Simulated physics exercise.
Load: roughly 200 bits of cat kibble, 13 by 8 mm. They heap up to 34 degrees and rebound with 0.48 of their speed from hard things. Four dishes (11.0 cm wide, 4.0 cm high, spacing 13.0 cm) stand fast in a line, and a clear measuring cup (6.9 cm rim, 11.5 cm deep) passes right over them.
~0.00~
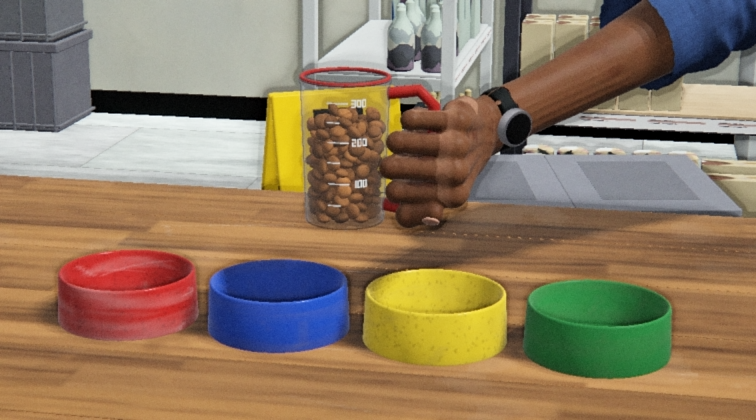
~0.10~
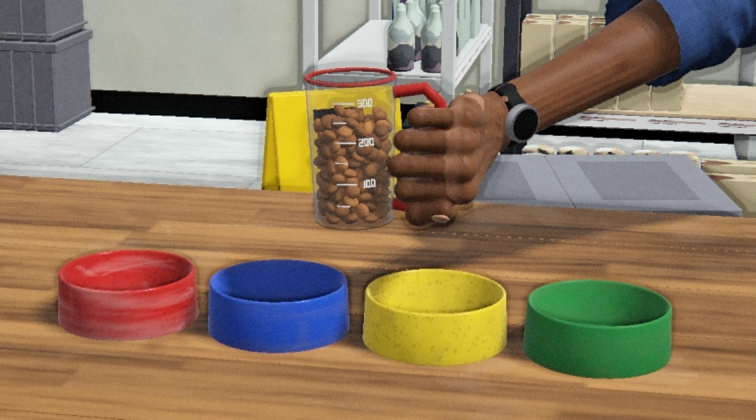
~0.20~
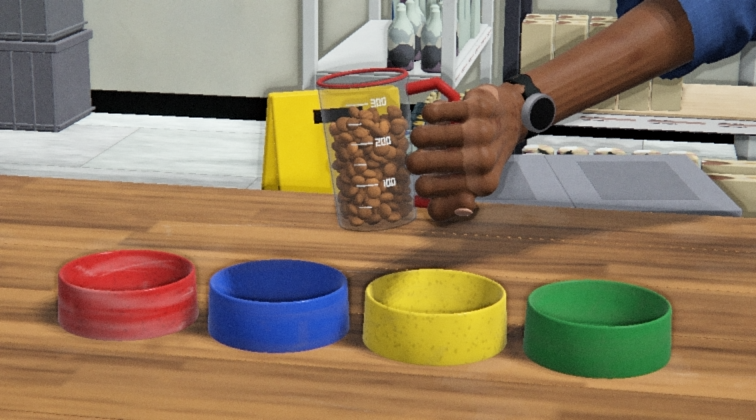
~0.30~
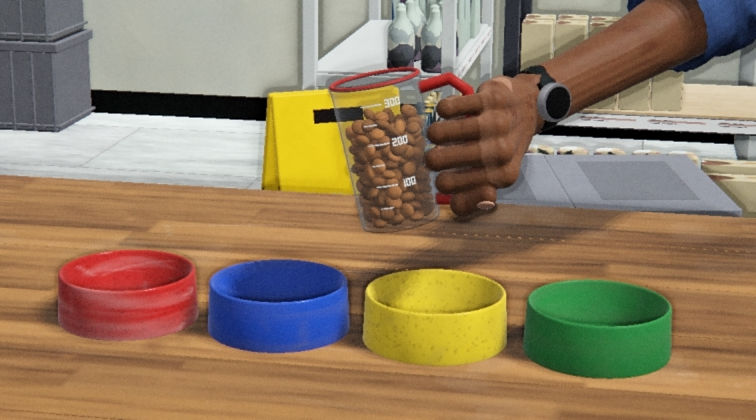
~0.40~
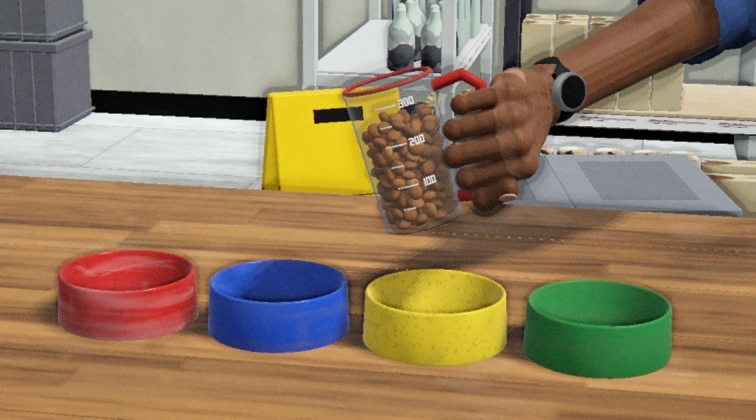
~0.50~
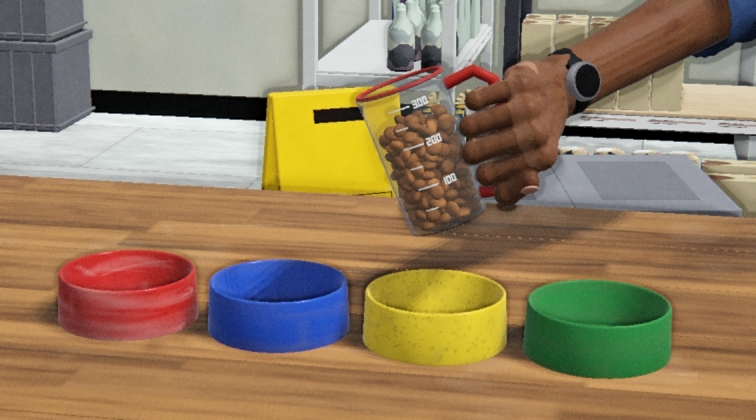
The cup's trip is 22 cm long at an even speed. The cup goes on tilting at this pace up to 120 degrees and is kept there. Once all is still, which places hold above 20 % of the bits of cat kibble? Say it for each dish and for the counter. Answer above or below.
Red below, blue below, green above, yellow below, counter above.
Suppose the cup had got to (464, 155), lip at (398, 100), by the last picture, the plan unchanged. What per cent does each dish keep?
Red 0; blue 0; green 40; yellow 10.
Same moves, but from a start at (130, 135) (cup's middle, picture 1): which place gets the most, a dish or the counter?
The winner: Blue.
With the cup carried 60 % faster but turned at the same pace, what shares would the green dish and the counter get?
Then: Green 50, counter 50.
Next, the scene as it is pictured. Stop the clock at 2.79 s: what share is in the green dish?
Near 35 per cent so far.
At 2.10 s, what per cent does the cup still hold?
About 100 per cent.
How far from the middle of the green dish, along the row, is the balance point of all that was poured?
Some 5 cm to the left.
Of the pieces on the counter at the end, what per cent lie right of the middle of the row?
Roughly 100 per cent.
Then, at 1.46 s, tilt 67 degrees; cup holds 100 %.
Then, at 2.10 s, tilt 97 degrees; cup holds 100 %.
After 2.79 s, tilt 120 degrees; cup holds 30 %, green 35 %, yellow 5 %.
In the end, at 3.8 s, red 0 %, blue 0 %, green 45 %, yellow 5 %, counter 50 %.
